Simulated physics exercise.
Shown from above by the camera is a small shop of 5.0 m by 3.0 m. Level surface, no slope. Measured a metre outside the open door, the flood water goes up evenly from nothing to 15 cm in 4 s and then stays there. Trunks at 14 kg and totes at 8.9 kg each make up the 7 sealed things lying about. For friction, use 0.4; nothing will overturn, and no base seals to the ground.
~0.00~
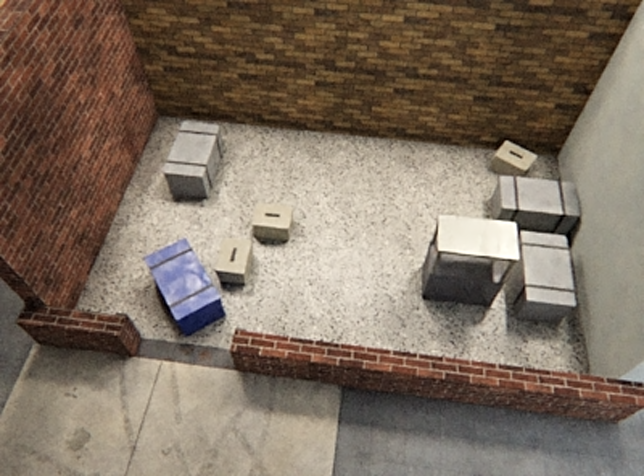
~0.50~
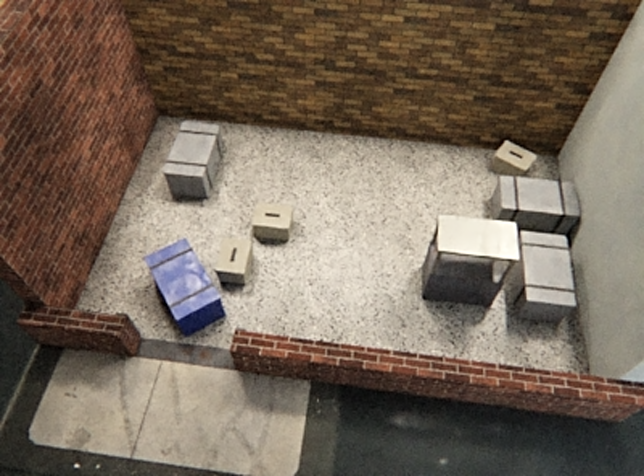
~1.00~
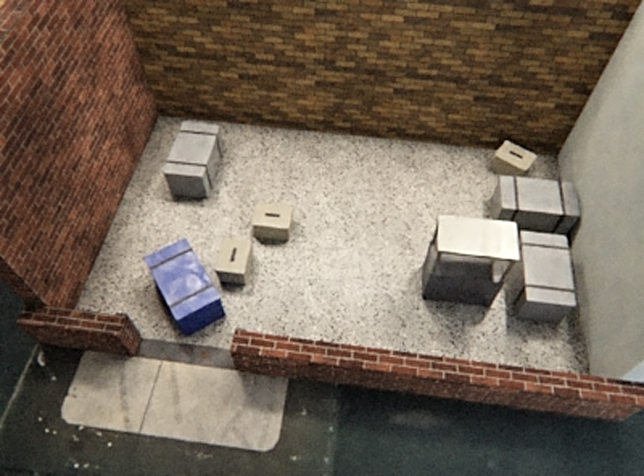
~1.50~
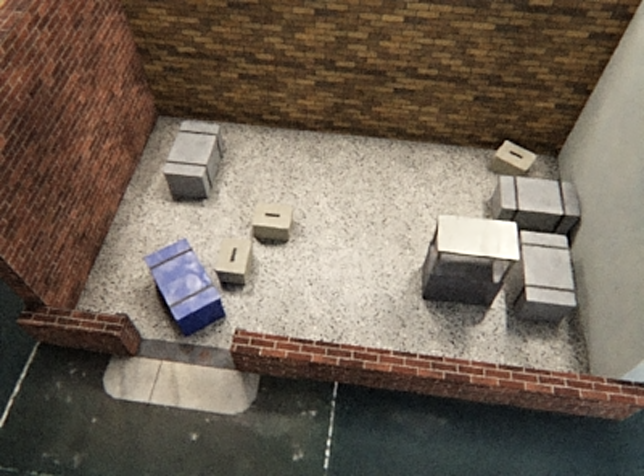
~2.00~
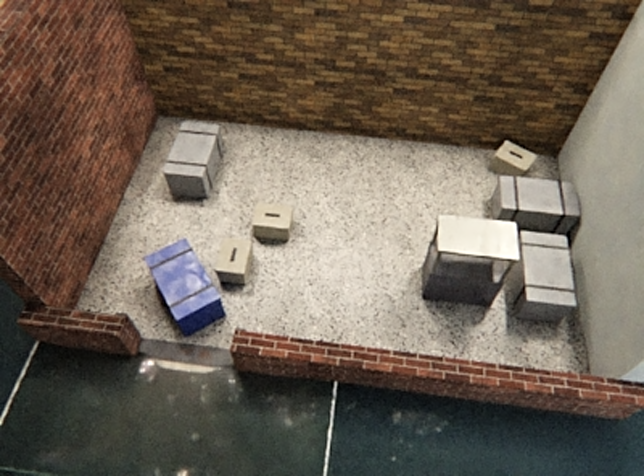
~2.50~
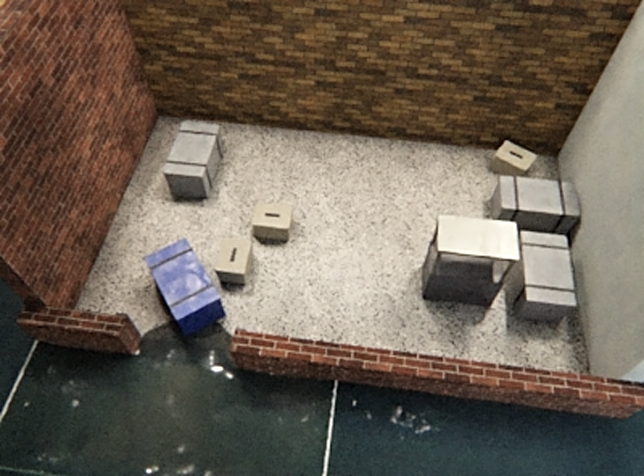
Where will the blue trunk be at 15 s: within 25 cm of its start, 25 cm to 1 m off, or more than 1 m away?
It gets pushed well away.
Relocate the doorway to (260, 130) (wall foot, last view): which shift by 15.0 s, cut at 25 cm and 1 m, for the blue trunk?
Outcome: The blue trunk moves far off.
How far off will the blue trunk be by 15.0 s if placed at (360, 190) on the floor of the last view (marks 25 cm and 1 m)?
Short answer, it is taken a long way.
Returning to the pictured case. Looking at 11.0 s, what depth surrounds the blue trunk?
Roughly 9 cm deep.
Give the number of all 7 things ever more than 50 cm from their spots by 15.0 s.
4.
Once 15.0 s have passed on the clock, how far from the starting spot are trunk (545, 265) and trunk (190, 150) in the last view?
60 cm, 300 cm.
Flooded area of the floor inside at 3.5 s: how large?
Roughly 1.0 m2.
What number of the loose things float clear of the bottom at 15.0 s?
Answer: 5.
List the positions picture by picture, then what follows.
The first frame shows the blue trunk at (181, 277) rests on the ground; 0.0 m2 under water; 0 of 7 have shifted.
The second frame shows the blue trunk at (181, 277) rests on the ground; water covers 0.0 m2; 0 of 7 have shifted.
The third frame shows the blue trunk at (181, 277), on the bottom; water covers 0.0 m2; 0 of 7 have shifted.
The fourth frame shows the blue trunk at (181, 277) rests on the ground; water covers 0.0 m2; 0 of 7 have shifted.
The fifth frame shows the blue trunk at (181, 277), on the bottom; water covers 0.0 m2; 0 of 7 have shifted.
The sixth frame shows the blue trunk at (181, 277) rests on the ground; 0.1 m2 under water; 0 of 7 have shifted.
After 3.5 s the blue trunk is near (184, 264), 0.1 m from its start, aground; 0 afloat.
After 6.8 s the blue trunk is near (142, 184), 1.3 m from its start, afloat; 1 afloat.
After 11.0 s the blue trunk is near (198, 127), 2.0 m from its start, afloat; 3 afloat.
After 15.0 s the blue trunk is near (396, 174), 2.5 m from its start, afloat; 5 afloat.
